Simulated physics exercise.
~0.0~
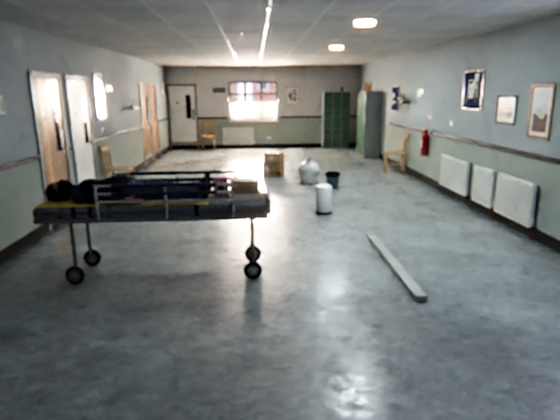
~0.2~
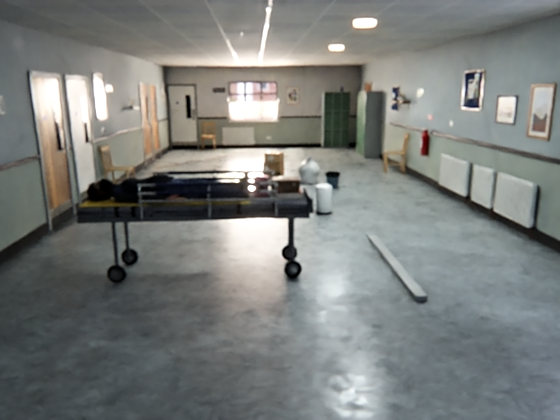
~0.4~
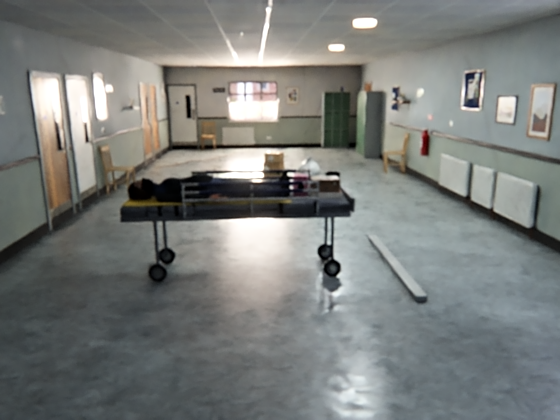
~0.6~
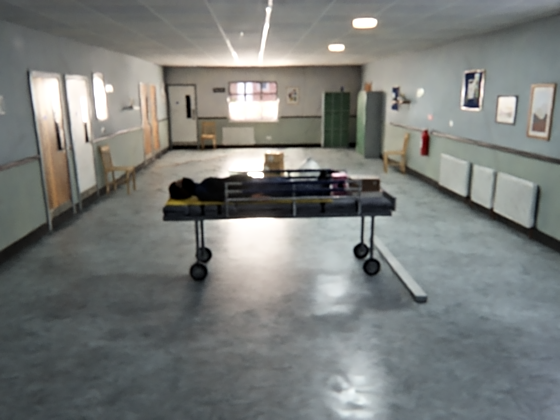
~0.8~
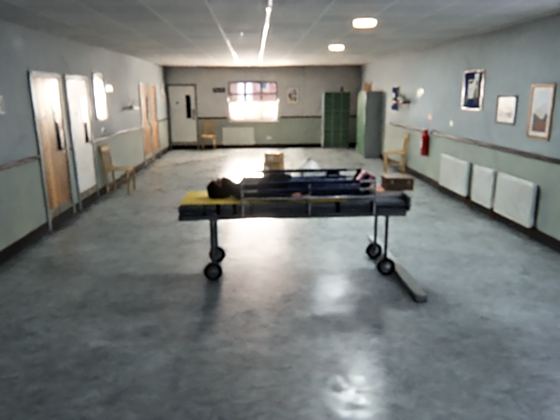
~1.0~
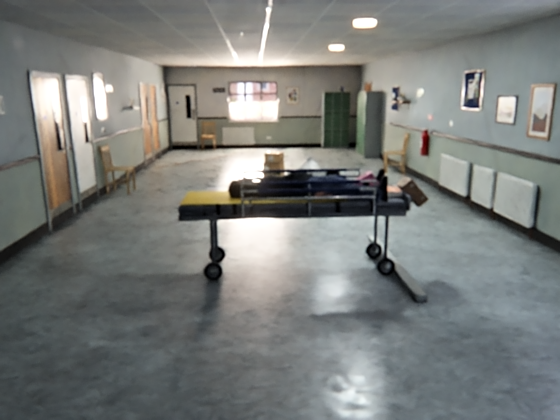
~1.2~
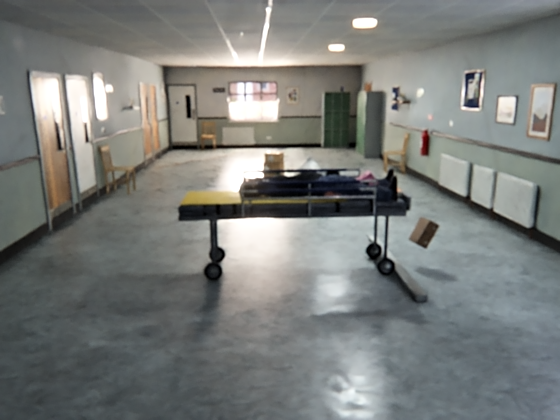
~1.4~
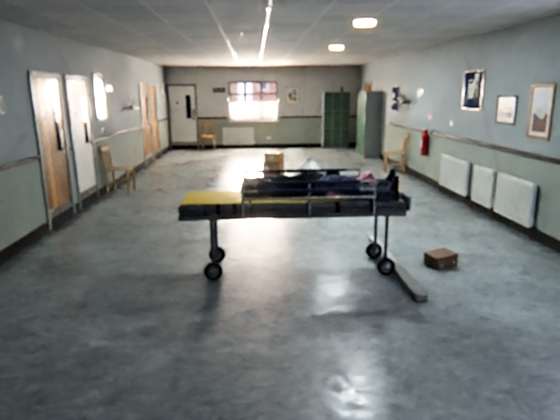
In a long, dim hall, a trolley carrying a person lying flat rolls right and stops at a sill on the floor; the person slides a little farther toward the right end, and a brown case tumbles off that end and comes to rest on the floor.
